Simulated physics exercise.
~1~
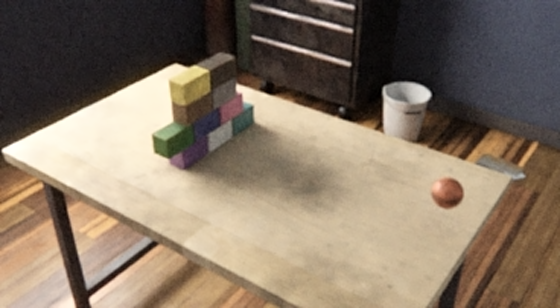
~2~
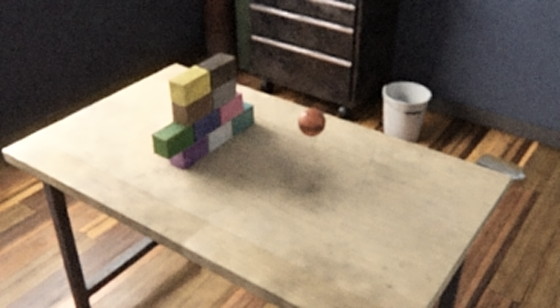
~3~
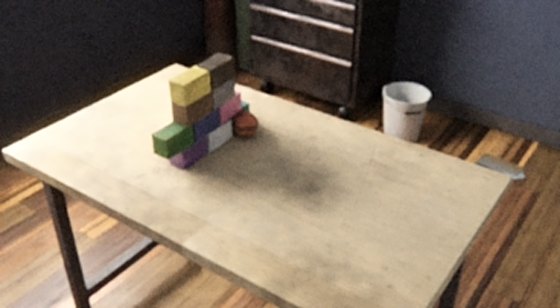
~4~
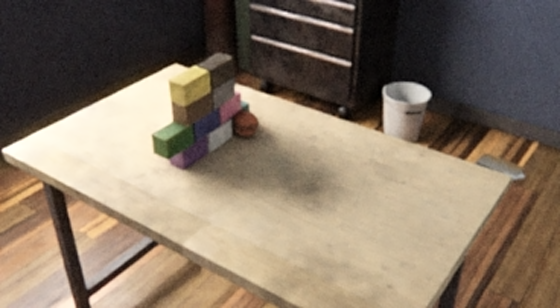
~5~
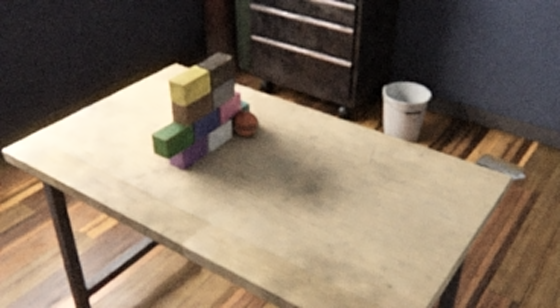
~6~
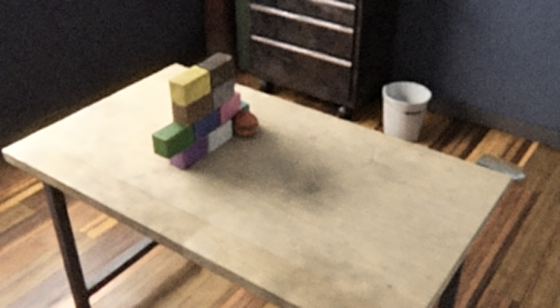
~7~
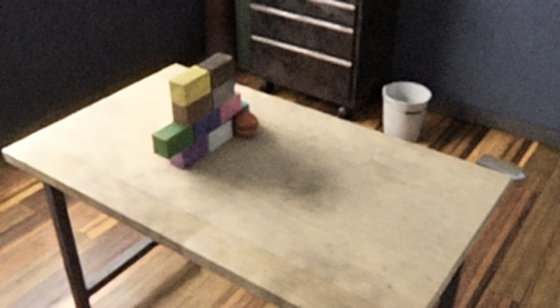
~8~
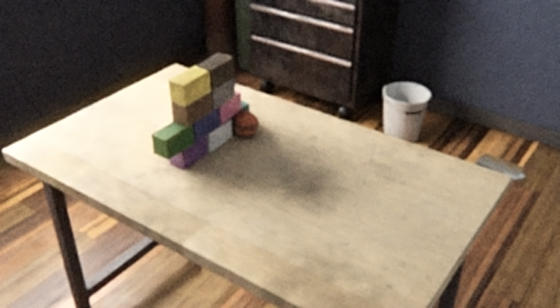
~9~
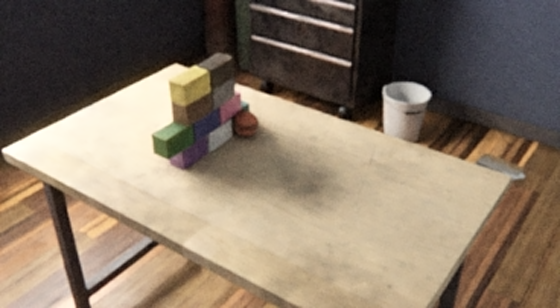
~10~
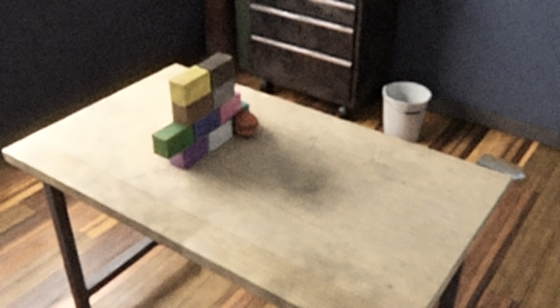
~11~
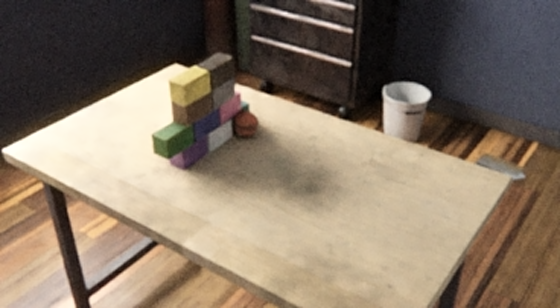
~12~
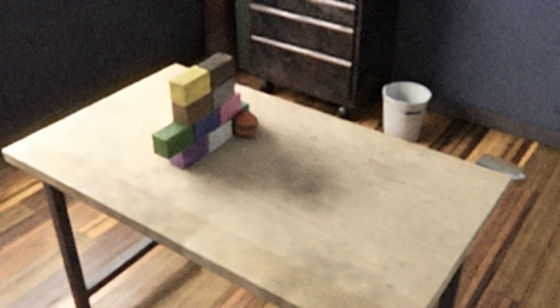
An orange ball flew left over the wooden table toward a small pile of colorful blocks and came up against its right side. The pile stayed standing, and the ball ended at rest beside it.
